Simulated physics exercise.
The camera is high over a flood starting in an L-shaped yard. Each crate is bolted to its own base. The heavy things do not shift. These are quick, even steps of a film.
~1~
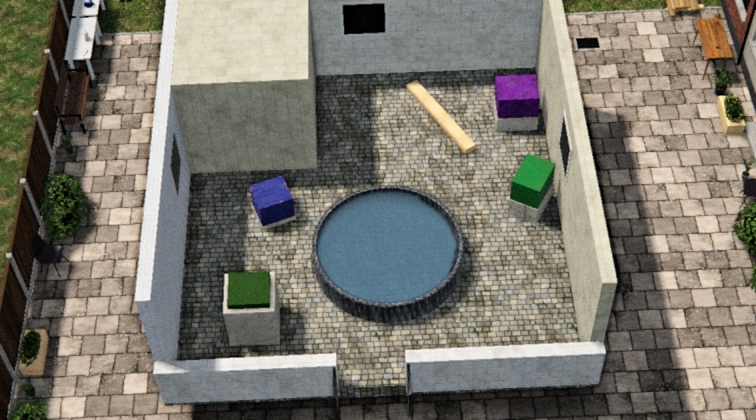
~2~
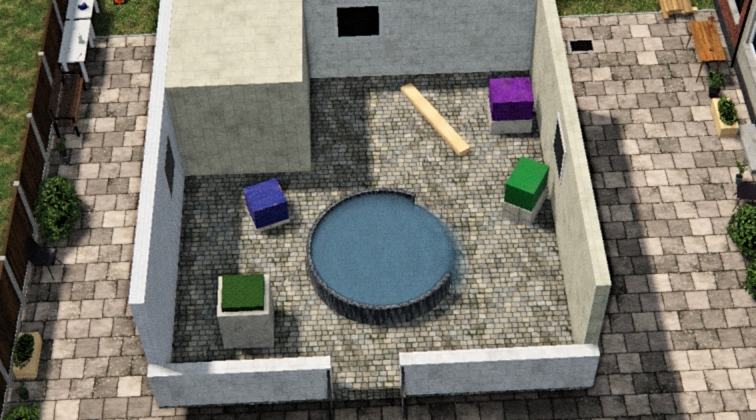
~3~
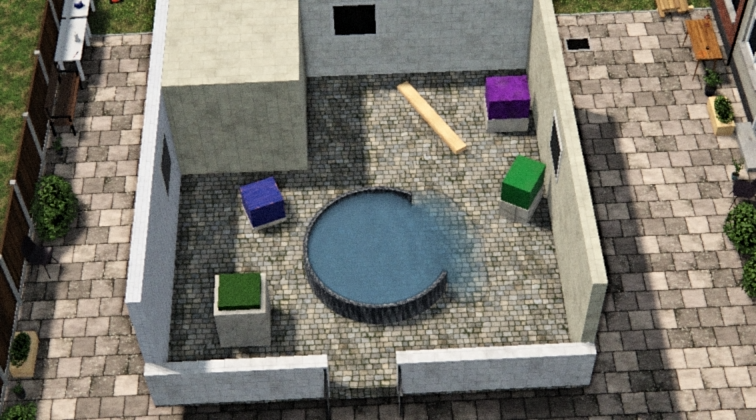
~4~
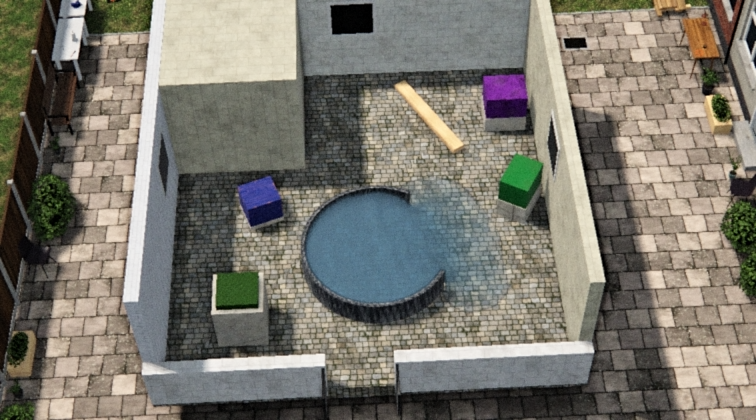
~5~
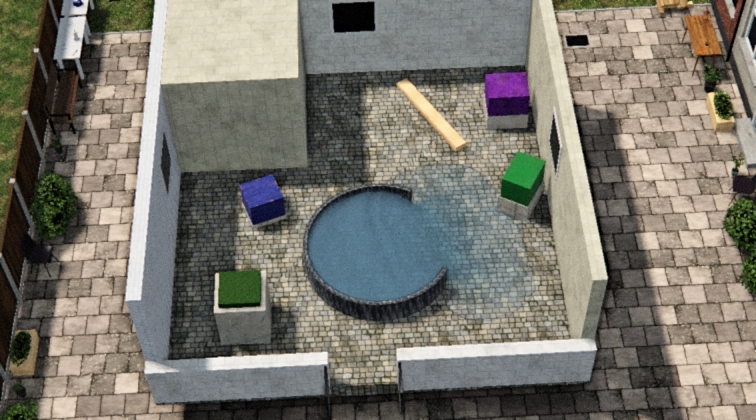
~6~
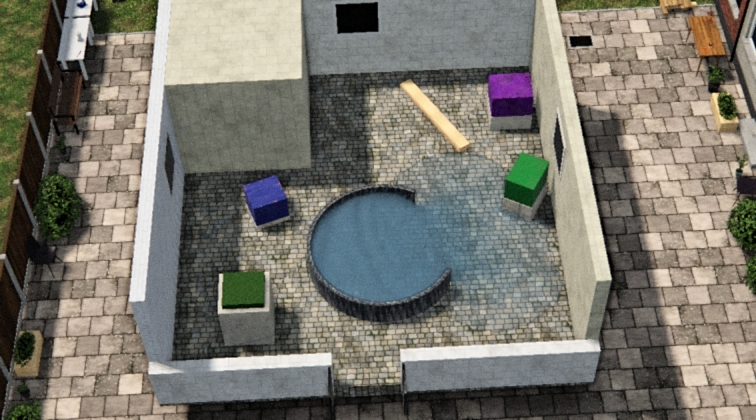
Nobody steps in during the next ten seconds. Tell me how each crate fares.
In the end: The blue crate stays dry; the purple crate stays dry; the green crate stays dry.
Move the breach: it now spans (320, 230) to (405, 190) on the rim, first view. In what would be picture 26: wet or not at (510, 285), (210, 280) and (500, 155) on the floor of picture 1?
In that order: Clear, covered, dry.
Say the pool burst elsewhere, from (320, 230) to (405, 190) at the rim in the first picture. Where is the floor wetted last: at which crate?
Last comes the green one.
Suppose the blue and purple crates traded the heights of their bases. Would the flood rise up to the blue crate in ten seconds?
In short: Blue is safe.
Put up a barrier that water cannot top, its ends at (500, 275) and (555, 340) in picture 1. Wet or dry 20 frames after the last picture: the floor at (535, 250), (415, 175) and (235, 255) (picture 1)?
One after the other: Covered, clear, dry.
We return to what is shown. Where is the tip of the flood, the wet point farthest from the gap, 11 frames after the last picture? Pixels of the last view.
At about (526, 74).
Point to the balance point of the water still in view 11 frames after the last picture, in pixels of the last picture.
Roughly at (448, 245).
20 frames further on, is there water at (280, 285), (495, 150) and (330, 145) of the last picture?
As listed: Not flooded, covered, free of water.
A moment on, water covers 25 % of the floor; the blue crate not reached, the purple crate water round its plinth, the green crate water round its plinth.
Next, water covers 25 % of the floor; the blue crate not reached, the purple crate water round its plinth, the green crate water round its plinth.
Then, water covers 40 % of the floor; the blue crate not reached, the purple crate water round its plinth, the green crate water round its plinth.
Later, water covers 70 % of the floor; the blue crate not reached, the purple crate water round its plinth, the green crate water round its plinth.
In the end, water covers 95 % of the floor; the blue crate stayed above the water, the purple crate stayed above the water, the green crate stayed above the water.
